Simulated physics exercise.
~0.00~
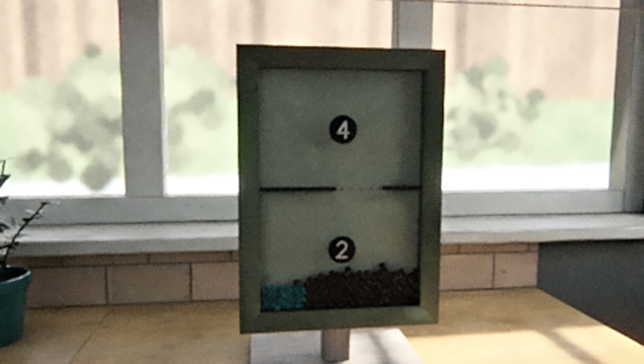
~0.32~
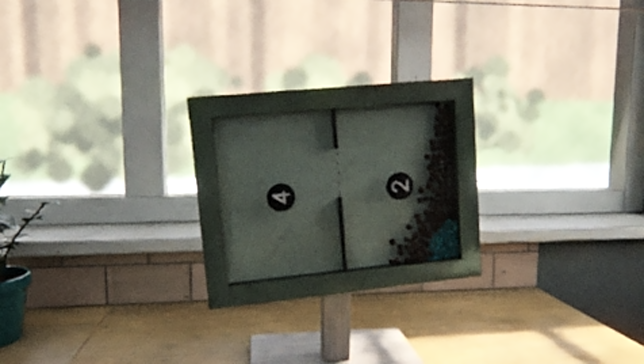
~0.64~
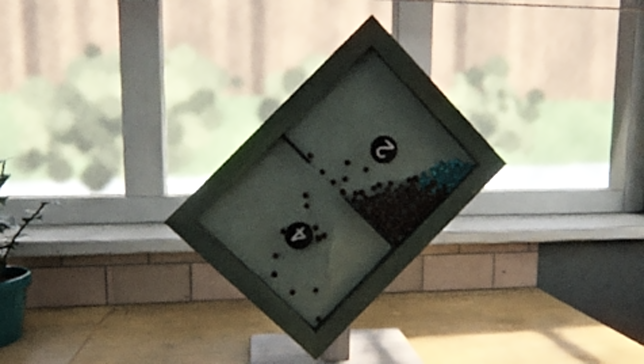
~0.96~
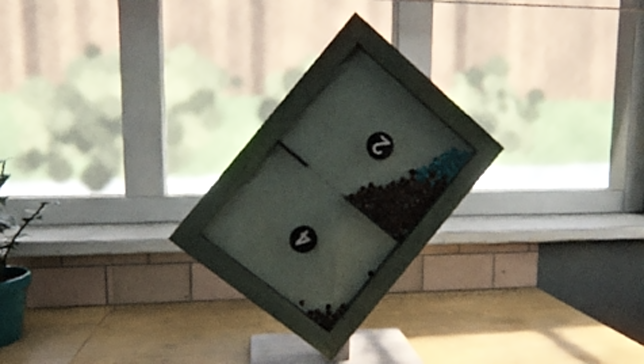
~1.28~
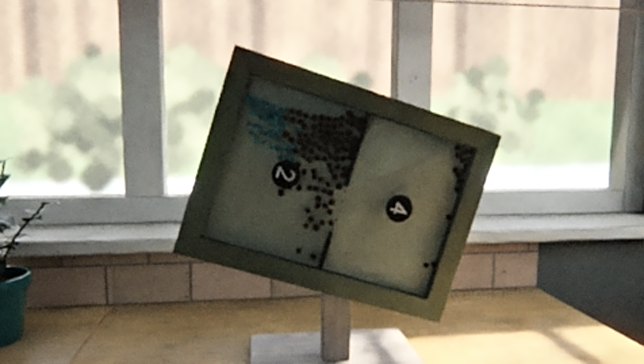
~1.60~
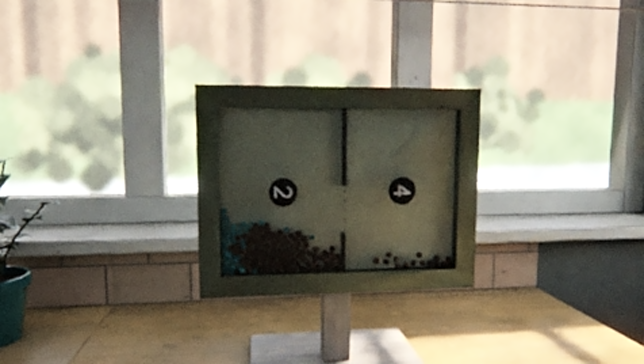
A framed box of dark and turquoise beads turned anticlockwise on its stand, spilling a few dark ones through the gap into the chamber marked four, then ended on its side with most beads, including the turquoise, still in chamber two.
